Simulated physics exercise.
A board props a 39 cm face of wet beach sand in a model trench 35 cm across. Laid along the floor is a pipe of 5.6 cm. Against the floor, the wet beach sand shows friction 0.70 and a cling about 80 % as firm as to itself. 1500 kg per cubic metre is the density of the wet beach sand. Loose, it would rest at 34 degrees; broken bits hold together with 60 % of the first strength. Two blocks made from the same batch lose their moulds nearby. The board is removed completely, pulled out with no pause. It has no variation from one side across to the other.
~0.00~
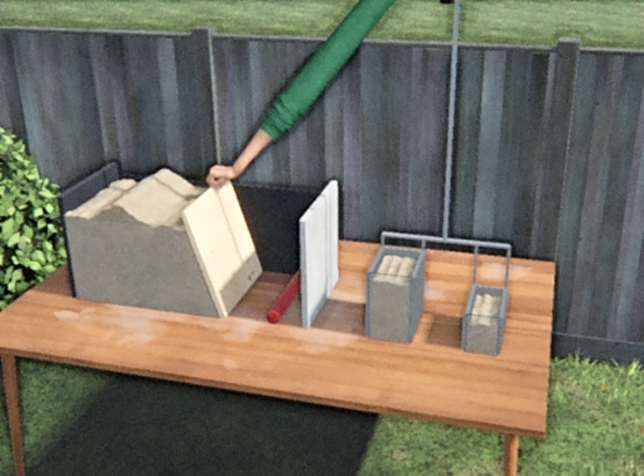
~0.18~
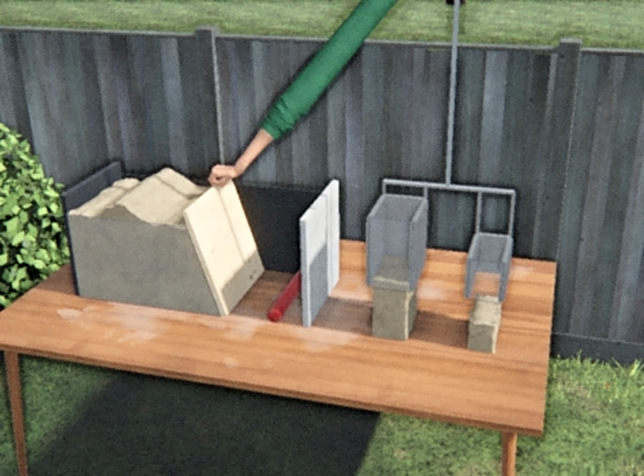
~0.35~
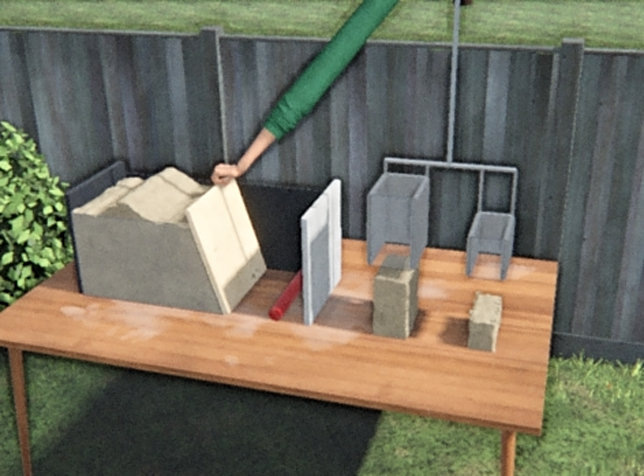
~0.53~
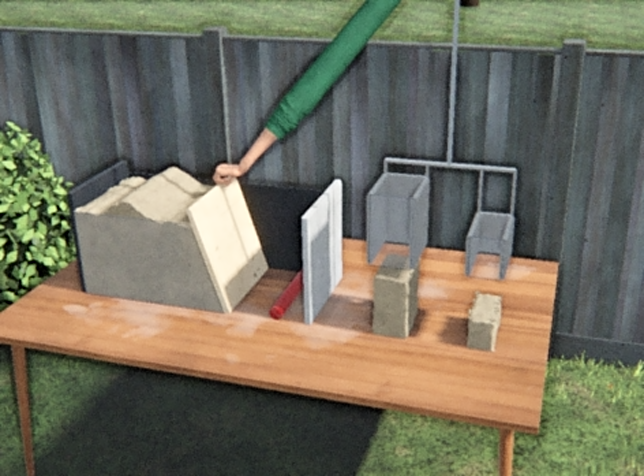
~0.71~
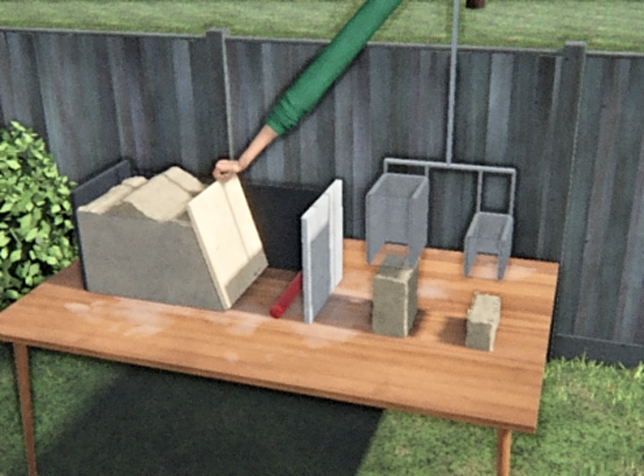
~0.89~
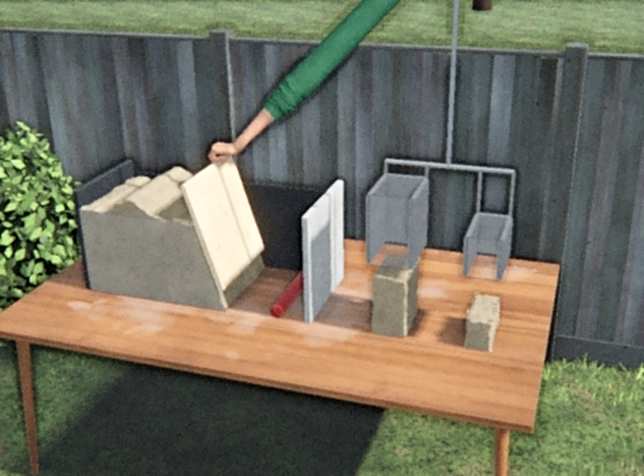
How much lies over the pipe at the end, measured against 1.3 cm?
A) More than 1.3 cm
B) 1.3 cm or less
1.3 cm or less.
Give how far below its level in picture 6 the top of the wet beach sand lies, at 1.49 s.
0 cm.
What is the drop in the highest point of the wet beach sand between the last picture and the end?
Measured change: Some 0 cm.
After 1.16 s, the face still stands and nothing lies on the pipe.
After 1.49 s, the face still stands and nothing lies on the pipe.
After 1.82 s, the face still stands and nothing lies on the pipe.
After 2.14 s, the face still stands and nothing lies on the pipe.
After 2.19 s, at the end, the face still stands and nothing lies on the pipe.
